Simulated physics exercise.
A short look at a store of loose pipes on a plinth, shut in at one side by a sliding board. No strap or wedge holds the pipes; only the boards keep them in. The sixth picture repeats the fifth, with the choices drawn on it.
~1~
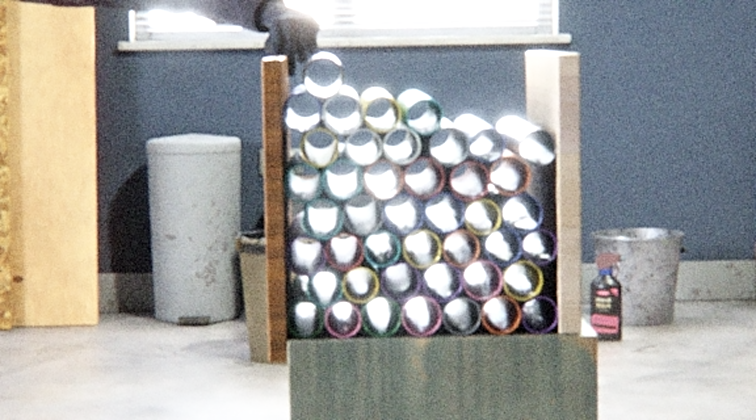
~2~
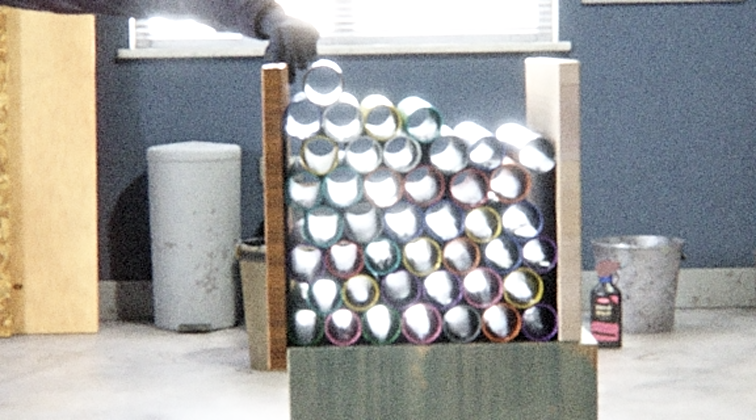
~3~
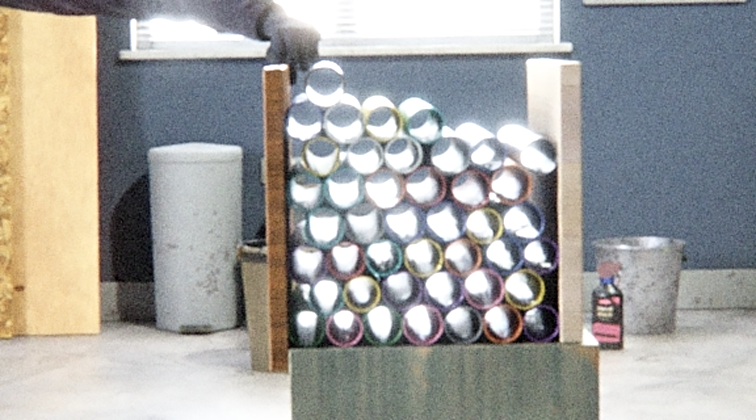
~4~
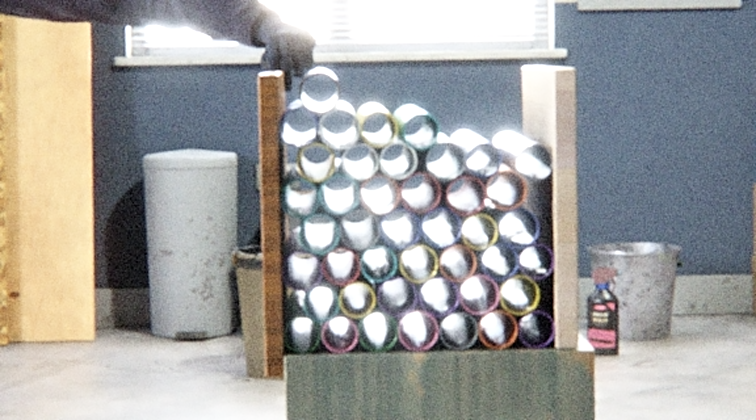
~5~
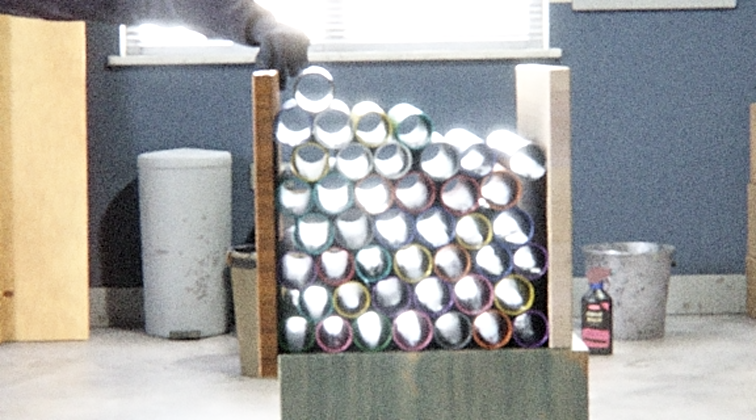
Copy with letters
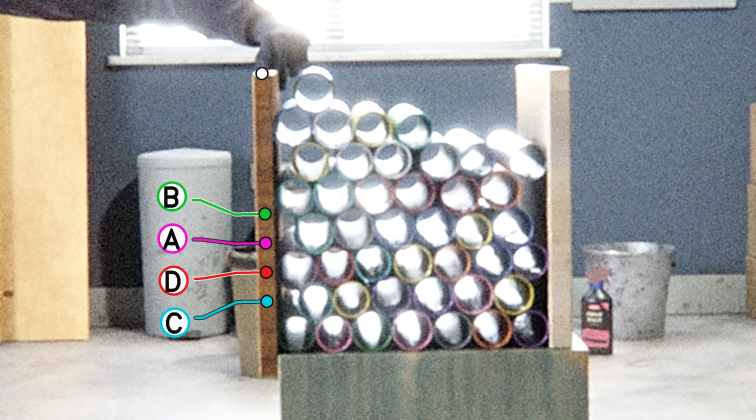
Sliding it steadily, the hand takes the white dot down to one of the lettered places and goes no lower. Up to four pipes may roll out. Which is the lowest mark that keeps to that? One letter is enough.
Lower it to B and no more.
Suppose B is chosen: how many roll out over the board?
At B the number is two.
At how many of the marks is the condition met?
One of the four.
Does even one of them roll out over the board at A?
At A: Yes.
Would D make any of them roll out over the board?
At D: Yes.
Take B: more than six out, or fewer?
It loses fewer than six.
On the copy, A at (266, 243); B at (265, 214); C at (267, 301); D at (267, 273); the white dot at (262, 73).
On B. First, top of the board (273, 136).
Then, top of the board (275, 209).
Finally, top of the board (275, 213), two out over the board.
By contrast, A five out over the board; C more than four out over the board; D five out over the board.
